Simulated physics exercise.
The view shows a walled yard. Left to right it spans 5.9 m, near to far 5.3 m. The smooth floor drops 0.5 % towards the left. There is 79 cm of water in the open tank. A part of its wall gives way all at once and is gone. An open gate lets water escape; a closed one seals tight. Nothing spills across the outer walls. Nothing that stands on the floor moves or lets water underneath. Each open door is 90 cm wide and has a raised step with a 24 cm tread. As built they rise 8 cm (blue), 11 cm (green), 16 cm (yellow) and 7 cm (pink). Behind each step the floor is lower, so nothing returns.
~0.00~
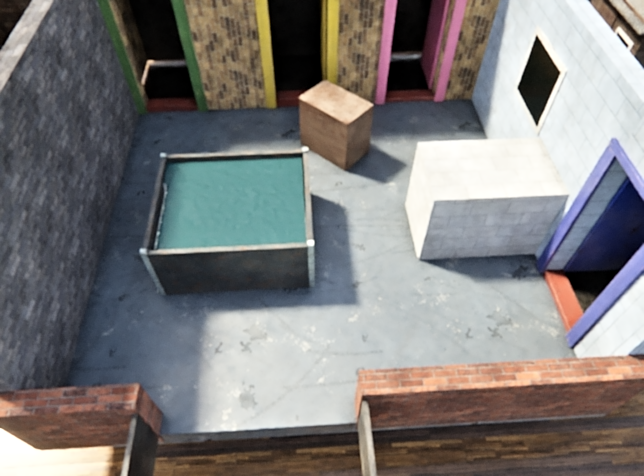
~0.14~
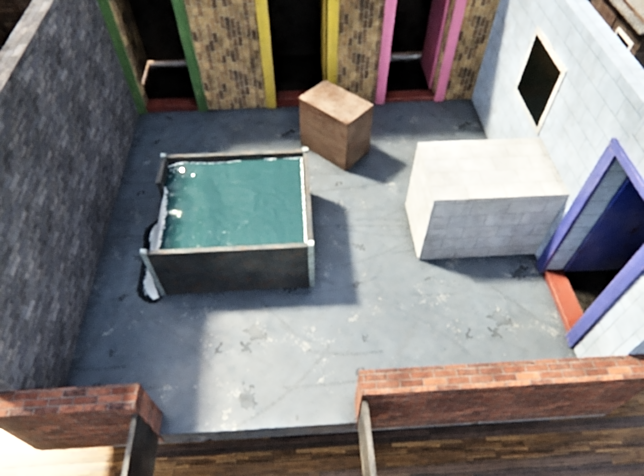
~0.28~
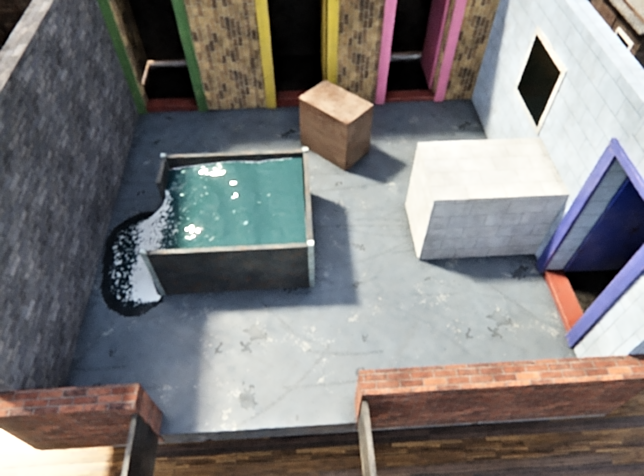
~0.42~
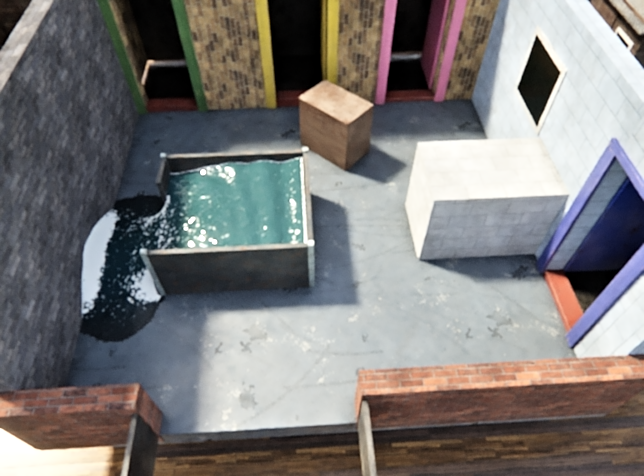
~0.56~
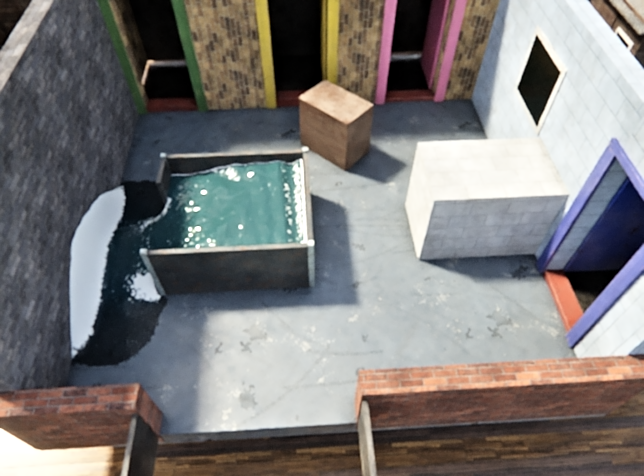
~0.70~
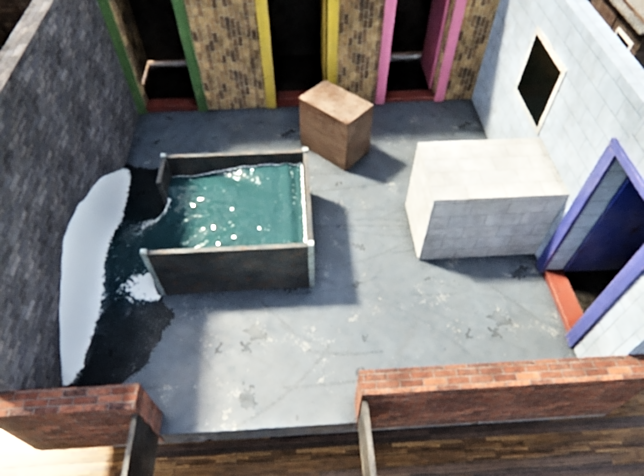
Water burst out through the left side of the open tank, foaming onto the grey floor, then spread to the left wall and ran along it toward the front as the tank's level dropped.
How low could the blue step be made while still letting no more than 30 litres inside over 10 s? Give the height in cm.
About 10 cm.
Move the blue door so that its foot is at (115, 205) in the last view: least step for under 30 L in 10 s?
Roughly 22 cm.
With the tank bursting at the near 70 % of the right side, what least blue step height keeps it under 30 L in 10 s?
Then roughly 22 cm.
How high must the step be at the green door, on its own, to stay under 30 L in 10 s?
About 21 cm at green.
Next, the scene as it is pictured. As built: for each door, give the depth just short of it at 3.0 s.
In cm: Blue 0, green 23, yellow 9, pink 1.
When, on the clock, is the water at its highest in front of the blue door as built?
Near 4.5 s.
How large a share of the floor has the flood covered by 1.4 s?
Near 25 per cent is wet.
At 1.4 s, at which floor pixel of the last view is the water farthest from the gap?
Near (140, 115).
After 1.4 s water covers 25 % of the floor, deepest (60 cm) near (58, 418); it has not reached the blue door.
After 3.0 s water covers 60 % of the floor, deepest (30 cm) near (58, 418); it has not reached the blue door.
After 10.0 s water covers 95 % of the floor, deepest (10 cm) near (286, 190); 7 cm at the blue door, 56 litres in over its 8 cm step.
At the blue door as built, the water arrived by 3.4 s and peaked near 16 cm at 4.4 s.
With a step of 9 cm, 41 litres would have come in within the 10 s; with 12.5 cm, 11 litres. So under 30 litres takes about 10 cm.
